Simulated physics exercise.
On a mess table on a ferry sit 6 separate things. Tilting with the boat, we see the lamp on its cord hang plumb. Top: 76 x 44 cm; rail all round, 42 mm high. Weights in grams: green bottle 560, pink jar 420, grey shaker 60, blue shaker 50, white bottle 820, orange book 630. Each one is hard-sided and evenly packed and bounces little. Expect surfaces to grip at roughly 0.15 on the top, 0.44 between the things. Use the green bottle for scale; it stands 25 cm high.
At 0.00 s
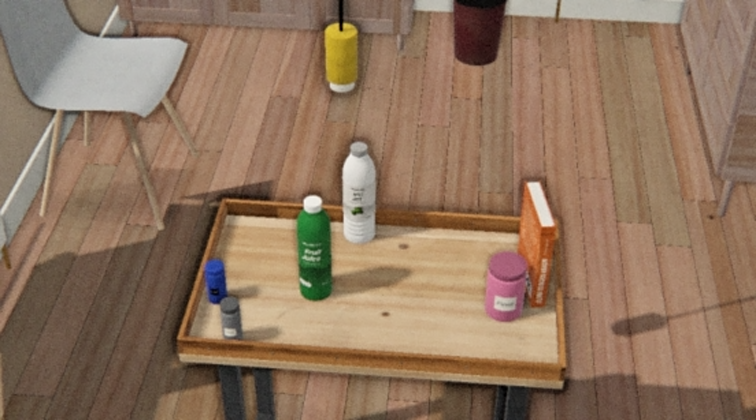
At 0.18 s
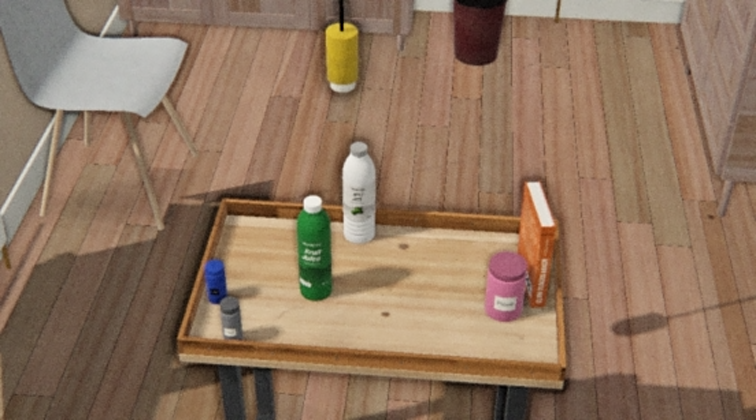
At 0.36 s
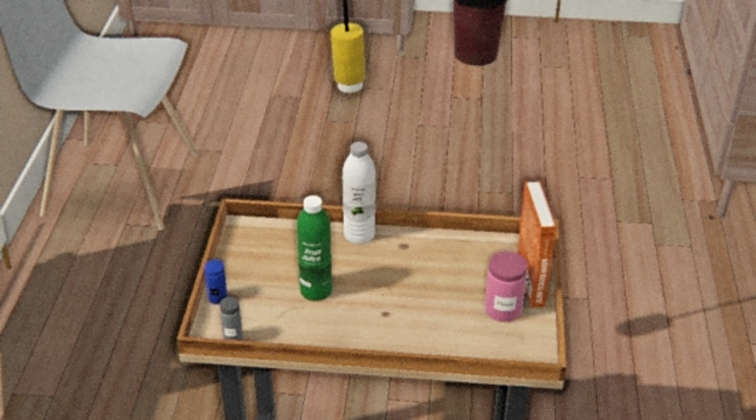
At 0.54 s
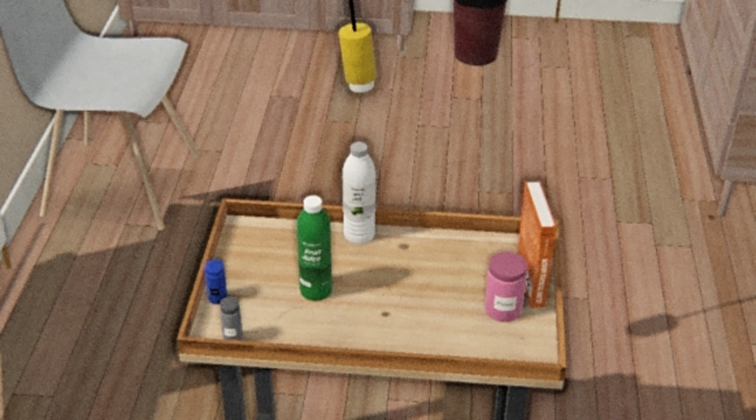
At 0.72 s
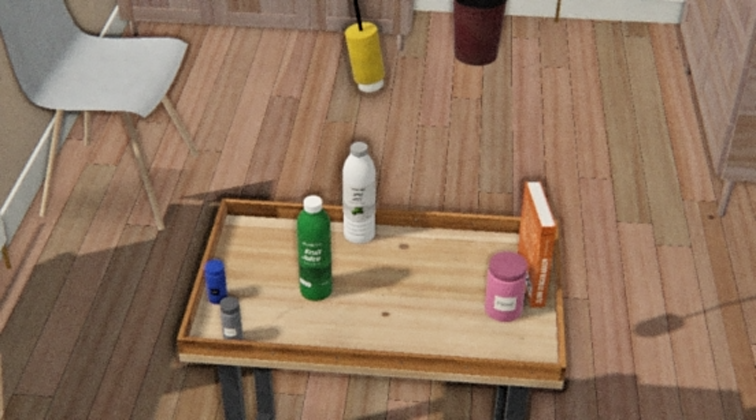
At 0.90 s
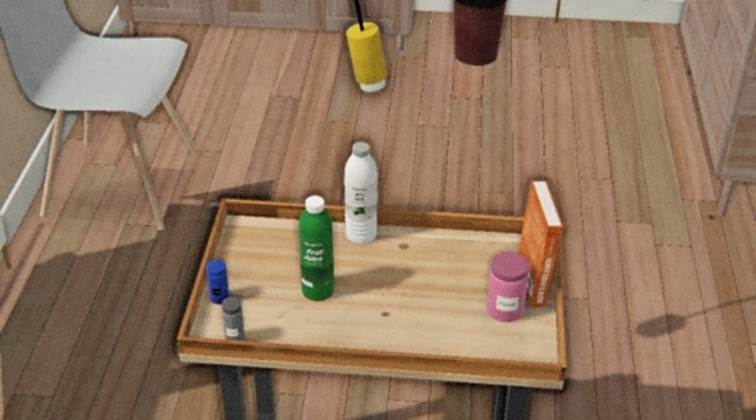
A yellow lamp hanging on a cord swung slowly to the right beyond a railed wooden table, while the bottles, shakers, pink jar and orange book on it barely moved, shifting only slightly right.
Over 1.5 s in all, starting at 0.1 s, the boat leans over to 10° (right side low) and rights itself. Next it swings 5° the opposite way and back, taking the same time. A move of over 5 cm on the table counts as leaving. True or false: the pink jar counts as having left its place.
False.
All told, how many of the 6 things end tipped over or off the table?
The count is 1.
After 1.40 s, boat heeled 2°, right side down; orange book now off the table; blue shaker slid 2 cm; white bottle slid 2 cm.
After 1.70 s, boat level; blue shaker slid 2 cm; white bottle slid 2 cm; grey shaker slid 2 cm.
At rest (3.6 s), off the table, orange book; the other 5 in place, give or take 5 cm. In the last view, pink jar near (511, 288).
